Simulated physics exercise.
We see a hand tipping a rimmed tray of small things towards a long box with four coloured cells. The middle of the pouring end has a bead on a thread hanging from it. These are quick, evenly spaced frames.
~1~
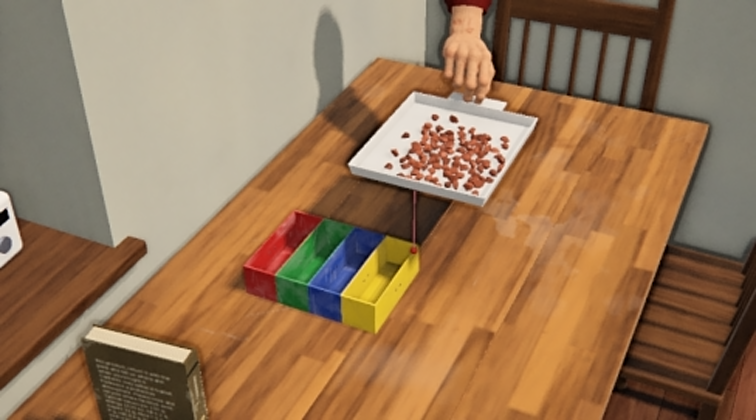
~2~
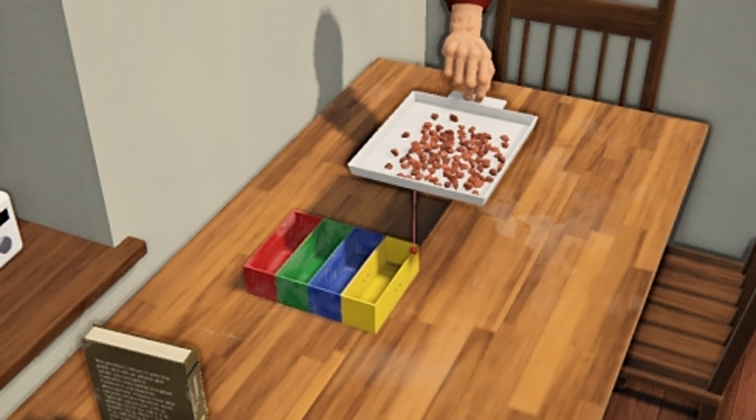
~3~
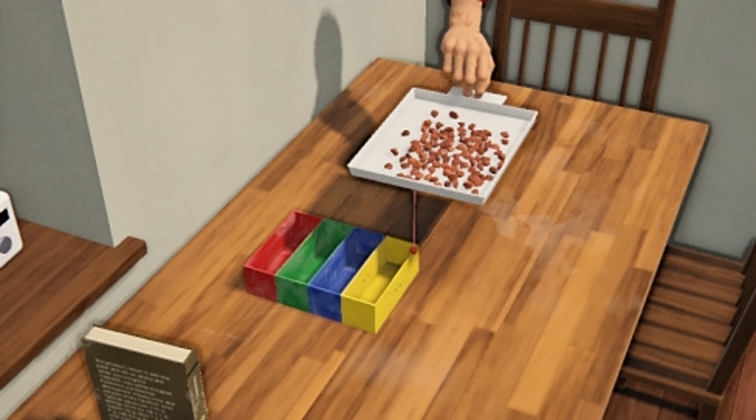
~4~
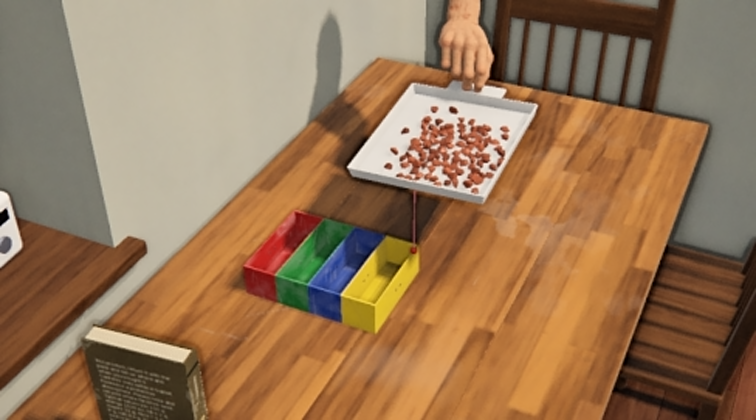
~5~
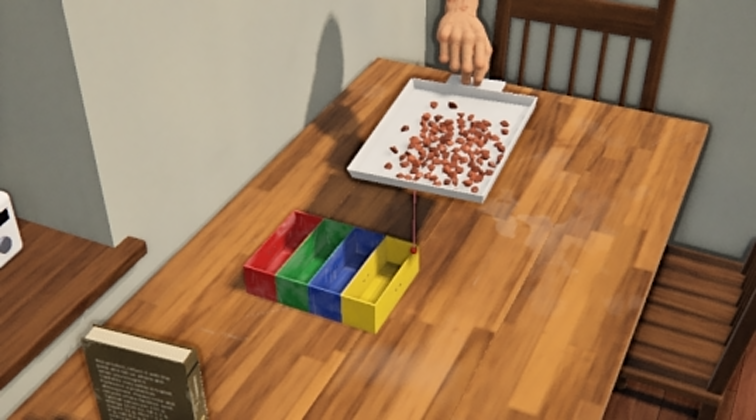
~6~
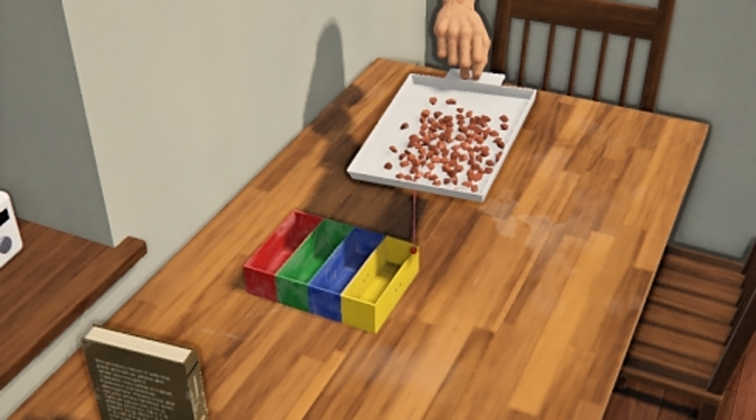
On a wooden table beside a grey wall, a hand holds a white rimmed tray of small reddish-brown bits behind a box with red, green, blue and yellow cells. The tray starts level, then its back edge rises slightly as the hand lifts it, while the bits stay bunched and the box stays still.
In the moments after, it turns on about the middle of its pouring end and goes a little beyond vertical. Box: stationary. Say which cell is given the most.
The blue cell is given the most.
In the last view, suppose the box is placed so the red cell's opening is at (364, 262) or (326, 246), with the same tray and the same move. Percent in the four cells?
70 and 100 in a hundred, in turn.
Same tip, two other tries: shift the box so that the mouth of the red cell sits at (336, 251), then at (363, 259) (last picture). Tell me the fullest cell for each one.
The green one first, the red cell second.
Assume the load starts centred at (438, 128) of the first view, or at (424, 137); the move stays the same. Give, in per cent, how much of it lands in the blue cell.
In order, about 60 and 60 in a hundred.
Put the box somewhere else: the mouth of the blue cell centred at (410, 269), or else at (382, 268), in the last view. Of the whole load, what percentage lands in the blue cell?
20 and 30 %.
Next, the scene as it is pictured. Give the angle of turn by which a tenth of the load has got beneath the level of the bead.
80 degrees.
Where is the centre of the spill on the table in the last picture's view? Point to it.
Centre: Roughly (409, 320).
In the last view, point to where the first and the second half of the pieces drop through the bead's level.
Earlier portion about (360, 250); later portion about (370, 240).
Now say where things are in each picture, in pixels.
The first picture shows corners of the pouring end at (352, 164) and (483, 196), level; middle of the load at (444, 157), bits of crushed brick; bead on its thread at (414, 251); red cell at (261, 281); green cell at (292, 291); blue cell at (325, 301); yellow cell at (359, 311).
The second picture shows corners of the pouring end at (352, 164) and (483, 196), level; middle of the load at (444, 156).
The third picture shows corners of the pouring end at (352, 165) and (483, 195), tipped barely, lowest at the left corner; middle of the load at (444, 155).
The fourth picture shows corners of the pouring end at (351, 166) and (482, 194), tipped a little, lowest at the left corner; middle of the load at (444, 152).
The fifth picture shows corners of the pouring end at (351, 168) and (482, 193), tipped a little, lowest at the left corner; middle of the load at (444, 150).
The sixth picture shows corners of the pouring end at (351, 169) and (481, 193), tipped a little, lowest at the left corner; middle of the load at (443, 148); red cell at (261, 281); green cell at (292, 291); blue cell at (325, 301); yellow cell at (359, 311).
Soon after the last picture, tray tipped steeply; all on the tray.
A little later, tray tipped right over; about a third on the tray; about a quarter in the blue cell; about a quarter in the yellow cell; a stray few in the green cell; about a quarter falling or outside the box.
Later still, tray tipped past a quarter turn; about half in the blue cell; about a third in the yellow cell; a small part in the green cell; a small part falling or outside the box.
At rest, tray tipped past a quarter turn; about half in the blue cell; about a third in the yellow cell; a small part in the green cell; none in the red cell; a small part outside the box.
